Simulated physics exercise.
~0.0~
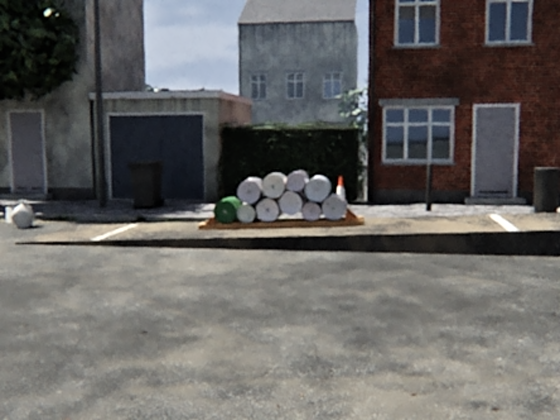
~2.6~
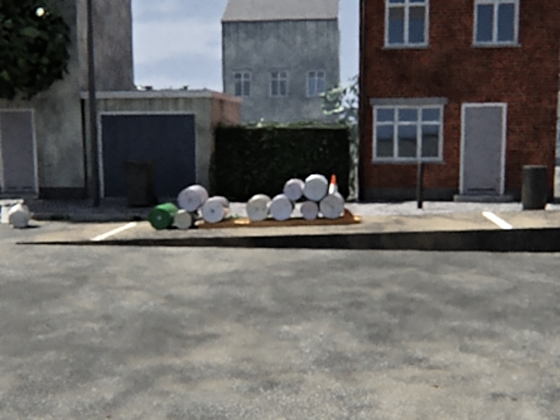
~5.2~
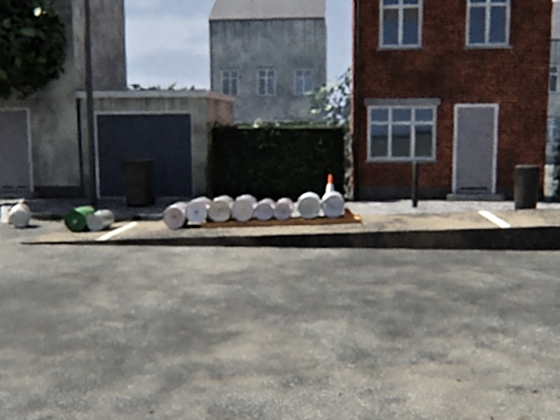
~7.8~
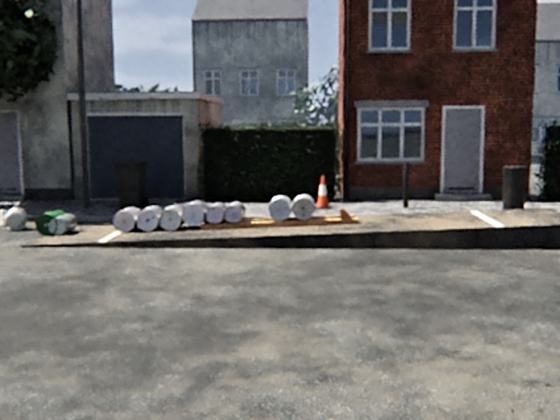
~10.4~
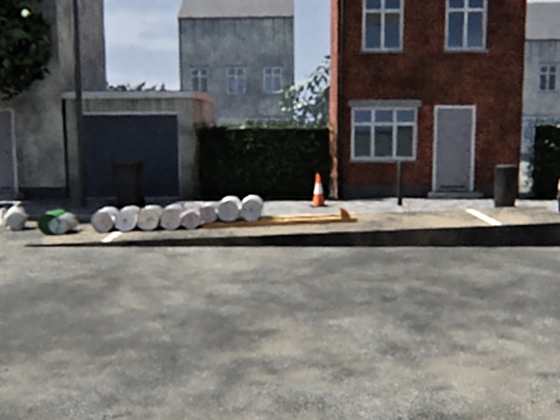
A stack of pale kegs with a green one at its left edge collapsed and spilled leftward off its low wooden base beside the street, the green keg rolling ahead past the white line before stopping, while the others settled in a row behind it.
